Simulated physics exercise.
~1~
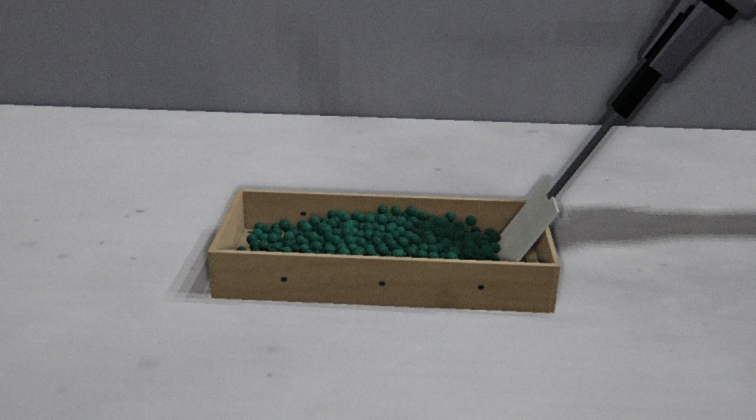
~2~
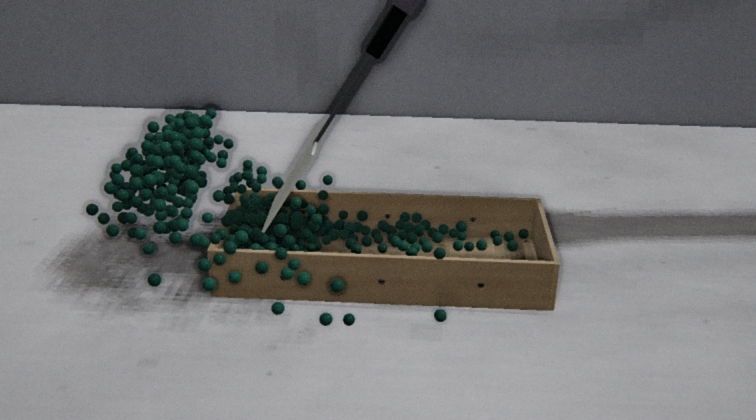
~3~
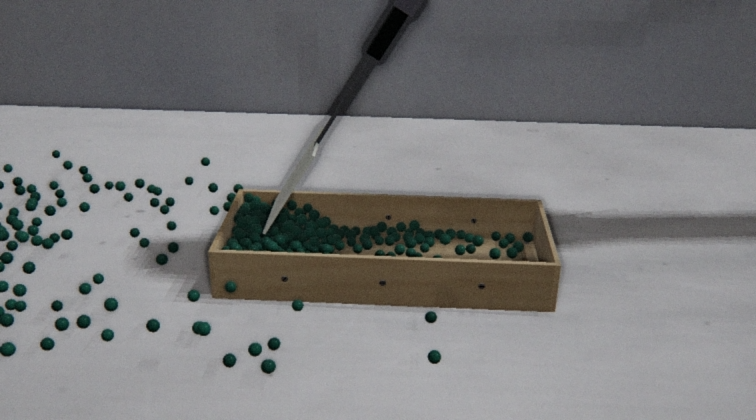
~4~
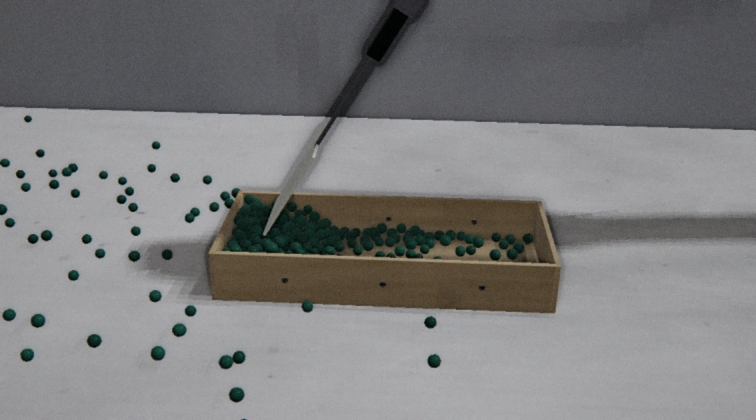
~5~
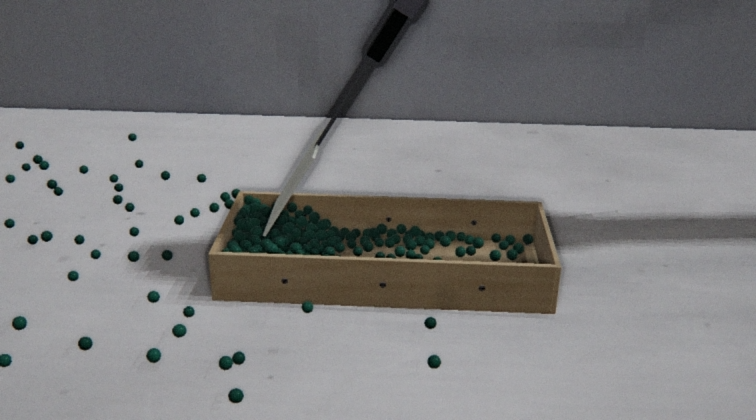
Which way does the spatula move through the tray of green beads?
The spatula moves to the left, from the right end of the tray toward the left end.
